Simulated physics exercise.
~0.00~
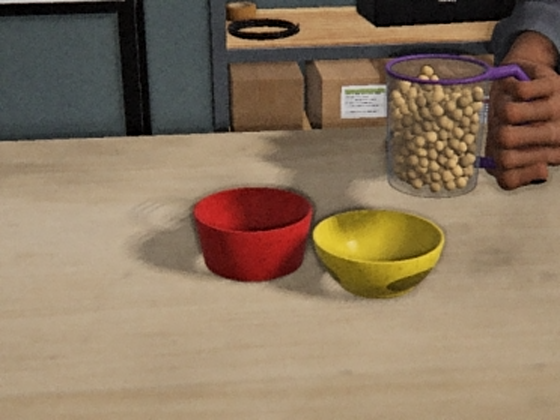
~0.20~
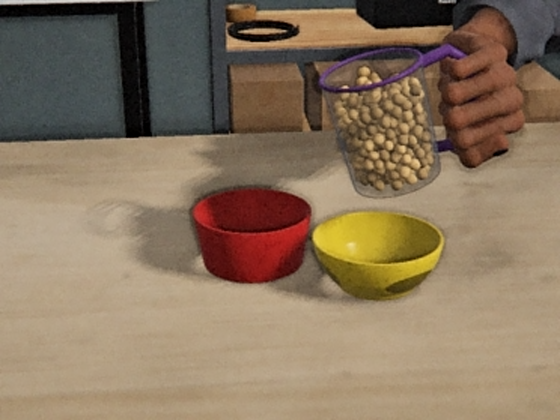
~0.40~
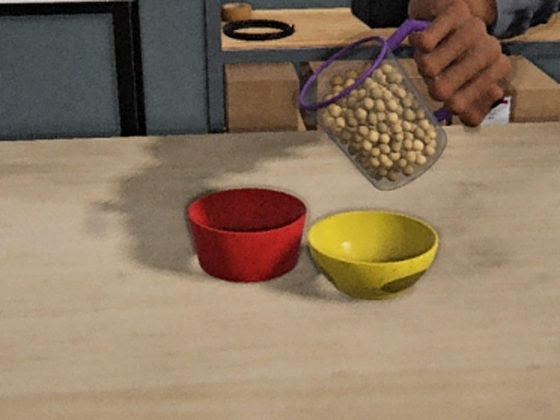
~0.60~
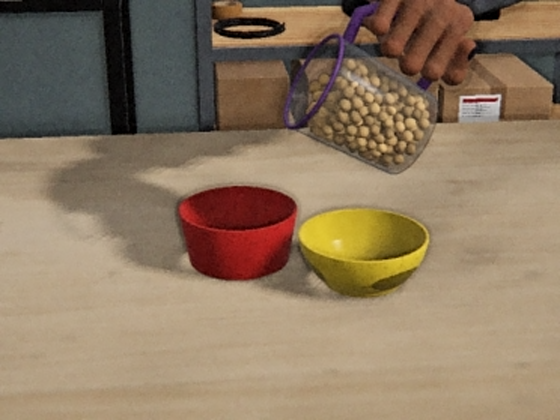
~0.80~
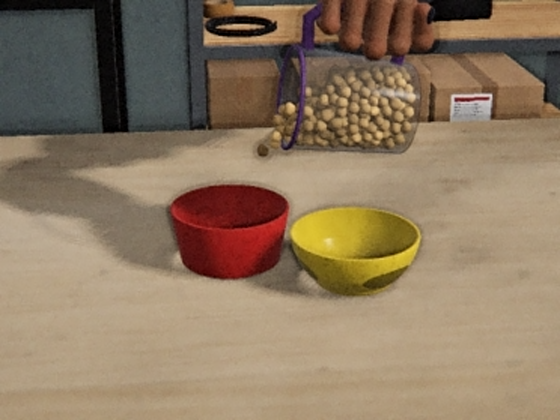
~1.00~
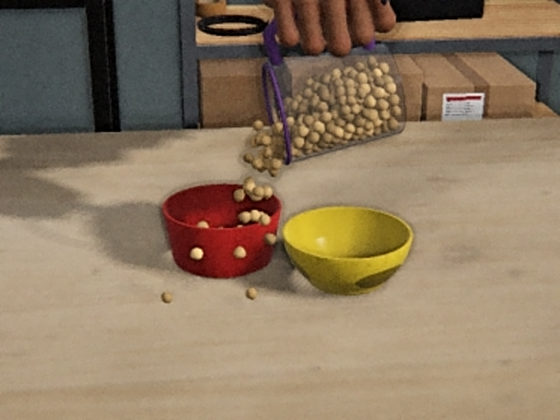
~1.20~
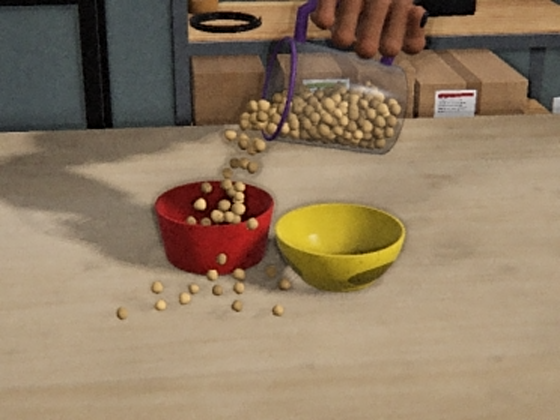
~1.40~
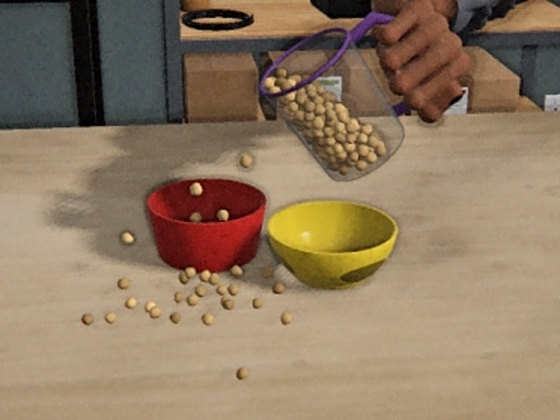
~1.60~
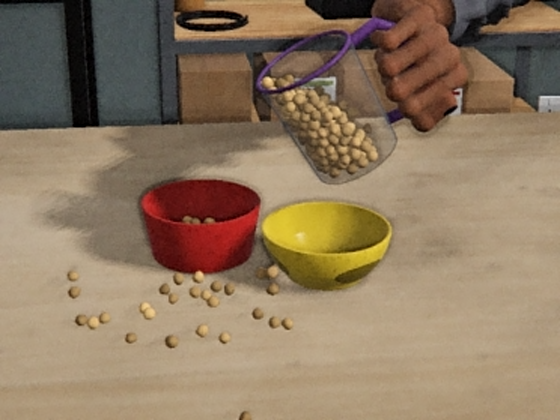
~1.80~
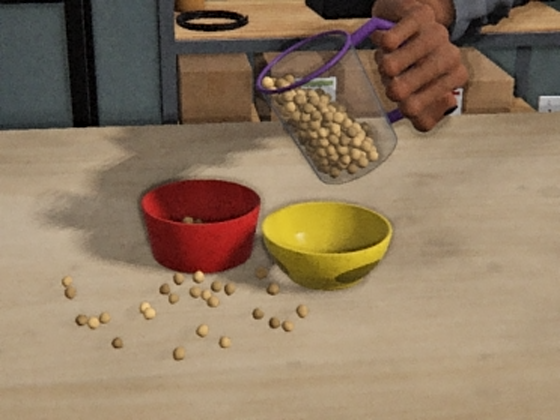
In the video, a hand moves a clear, purple-rimmed cup of chickpeas left and tips it over a red dish beside a yellow bowl, then tilts it partly back; some chickpeas land in the dish, others scatter across the table, and most stay in the cup.
